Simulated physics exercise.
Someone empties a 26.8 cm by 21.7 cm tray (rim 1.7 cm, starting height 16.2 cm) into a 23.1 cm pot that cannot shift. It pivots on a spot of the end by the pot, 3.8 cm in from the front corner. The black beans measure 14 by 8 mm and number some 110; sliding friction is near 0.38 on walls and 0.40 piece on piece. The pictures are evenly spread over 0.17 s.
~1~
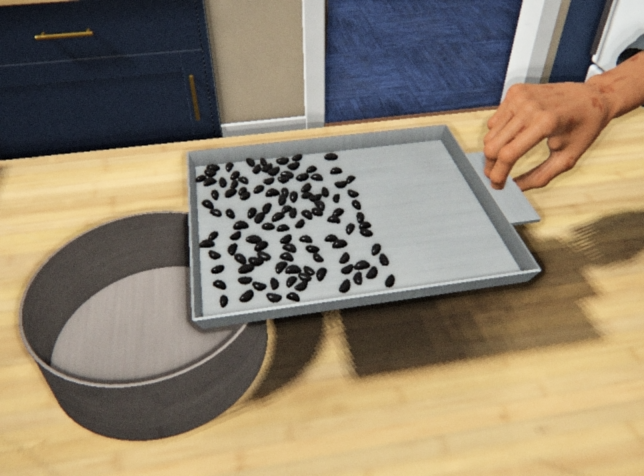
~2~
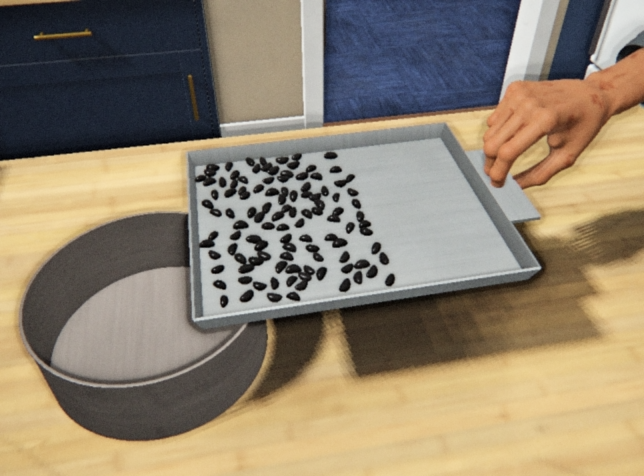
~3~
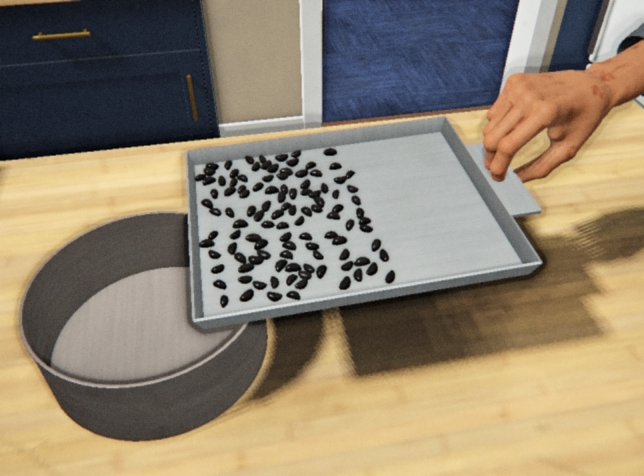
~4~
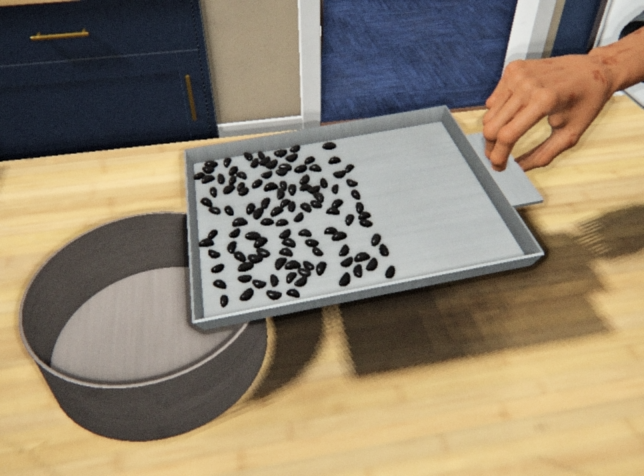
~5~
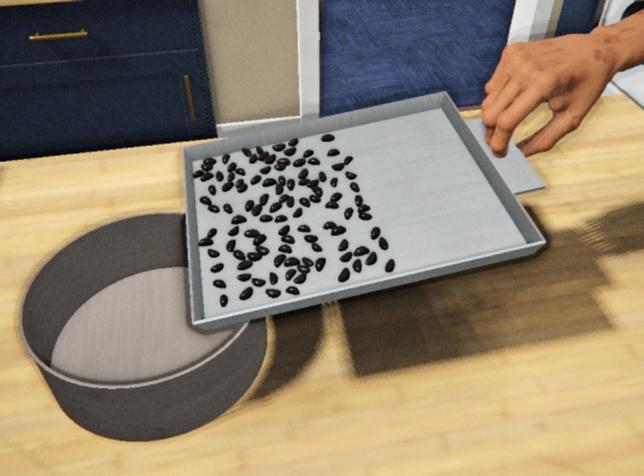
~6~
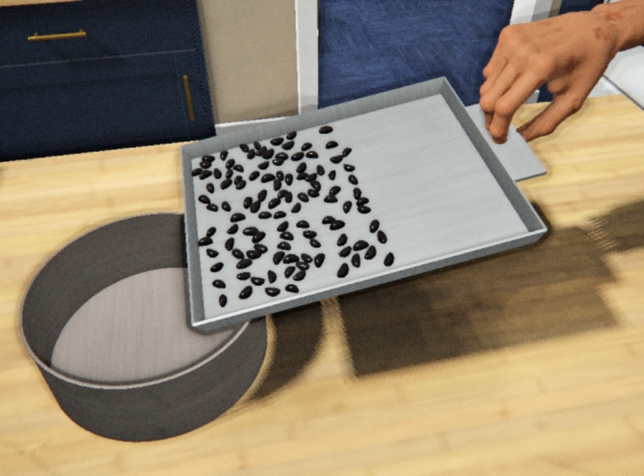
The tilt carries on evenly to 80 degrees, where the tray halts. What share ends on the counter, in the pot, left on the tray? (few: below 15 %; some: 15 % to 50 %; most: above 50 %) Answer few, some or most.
On the counter: Some; in the pot: Most; left on the tray: Few.
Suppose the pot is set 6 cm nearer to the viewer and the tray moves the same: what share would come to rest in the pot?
It would be near 95 per cent.
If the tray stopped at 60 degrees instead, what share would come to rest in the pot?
It would be near 20 per cent.
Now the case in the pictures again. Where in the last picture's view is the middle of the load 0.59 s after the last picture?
Around (181, 252).
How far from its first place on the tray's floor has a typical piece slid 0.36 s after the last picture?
Roughly 5 cm.
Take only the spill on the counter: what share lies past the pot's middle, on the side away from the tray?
Some 30 per cent.
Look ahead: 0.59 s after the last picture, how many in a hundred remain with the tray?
Roughly 95 per cent.
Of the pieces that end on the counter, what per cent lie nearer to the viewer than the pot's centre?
Roughly 100 per cent.
Then, 0.36 s after the last picture, tilt 45 degrees; the tray holds 100 %, the pot 0 %.
Then, 0.59 s after the last picture, tilt 67 degrees; the tray holds 95 %, the pot 0 %.
Then, 0.94 s after the last picture, tilt 80 degrees; the tray holds 25 %, the pot 35 %.
In the end, counter 40 %, pot 55 %, tray 5 %.
